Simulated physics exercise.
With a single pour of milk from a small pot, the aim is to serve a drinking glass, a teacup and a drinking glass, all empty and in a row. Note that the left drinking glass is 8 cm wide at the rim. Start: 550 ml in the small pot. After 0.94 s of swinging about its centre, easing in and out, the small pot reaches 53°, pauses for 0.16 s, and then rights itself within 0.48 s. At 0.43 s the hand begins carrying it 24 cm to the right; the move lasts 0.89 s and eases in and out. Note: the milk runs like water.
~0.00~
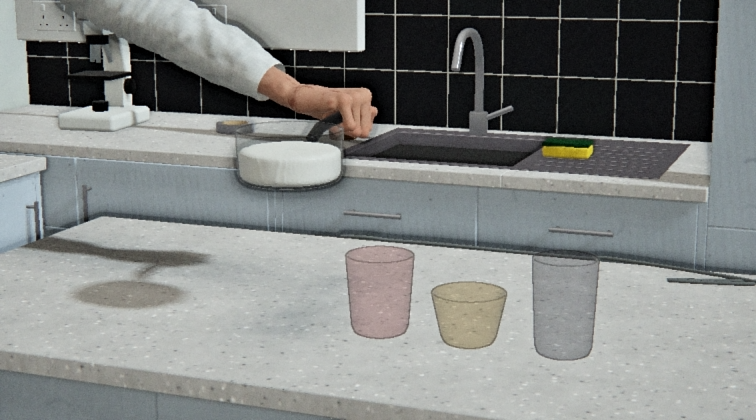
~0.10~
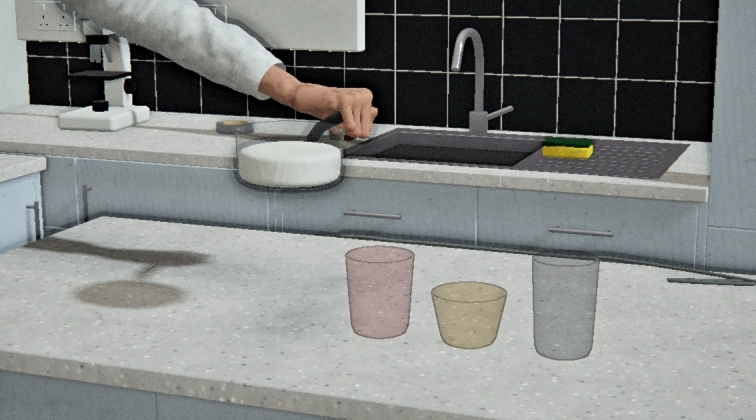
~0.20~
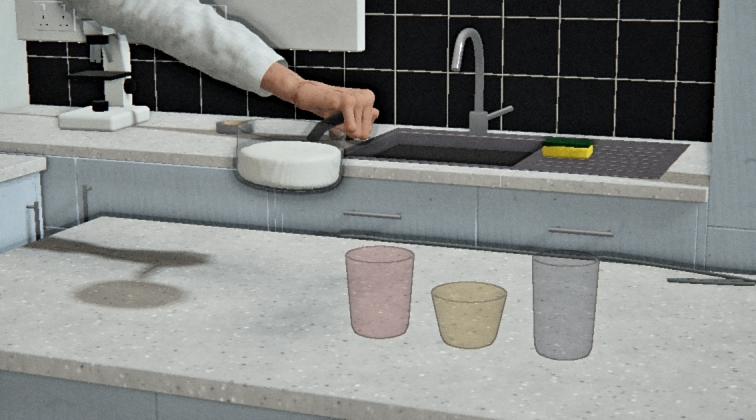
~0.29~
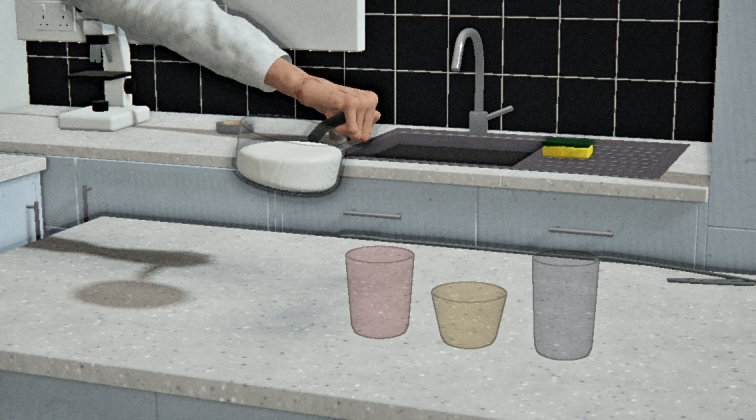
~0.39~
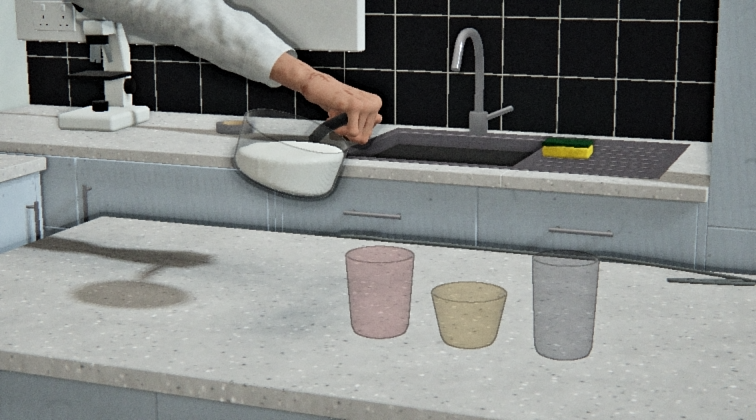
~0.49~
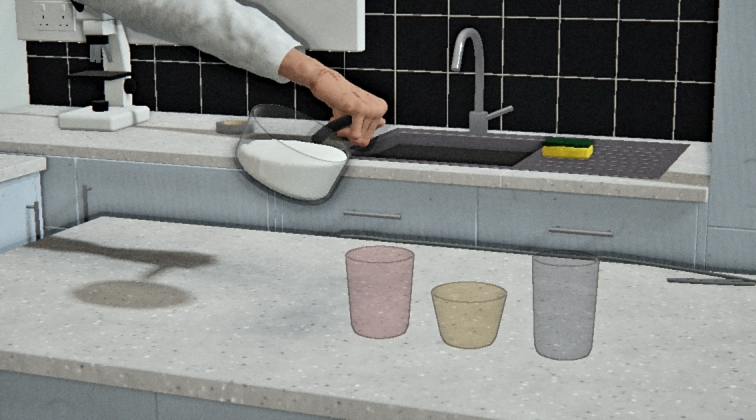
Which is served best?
The rightmost one gets the biggest share.
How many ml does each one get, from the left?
Roughly 0 ml, 40 ml and 120 ml, from left to right.
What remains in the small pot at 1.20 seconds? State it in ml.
Close to 220 ml.
By 0.77 s the tilt is 49° and from the left they hold 0 ml, 0 ml, 0 ml, the small pot 495 ml, and 0 ml is on the counter.
By 0.98 s the tilt is 53° and from the left they hold 5 ml, 40 ml, 0 ml, the small pot 315 ml, and 5 ml is on the counter.
By 1.20 s the tilt is 48° and from the left they hold 5 ml, 35 ml, 55 ml, the small pot 225 ml, and 165 ml is on the counter.
By 1.44 s the tilt is 11° and from the left they hold 5 ml, 40 ml, 115 ml, the small pot 210 ml, and 180 ml is on the counter.
At rest from the left they hold 5 ml, 40 ml, 115 ml, the small pot 210 ml, and 180 ml is on the counter.
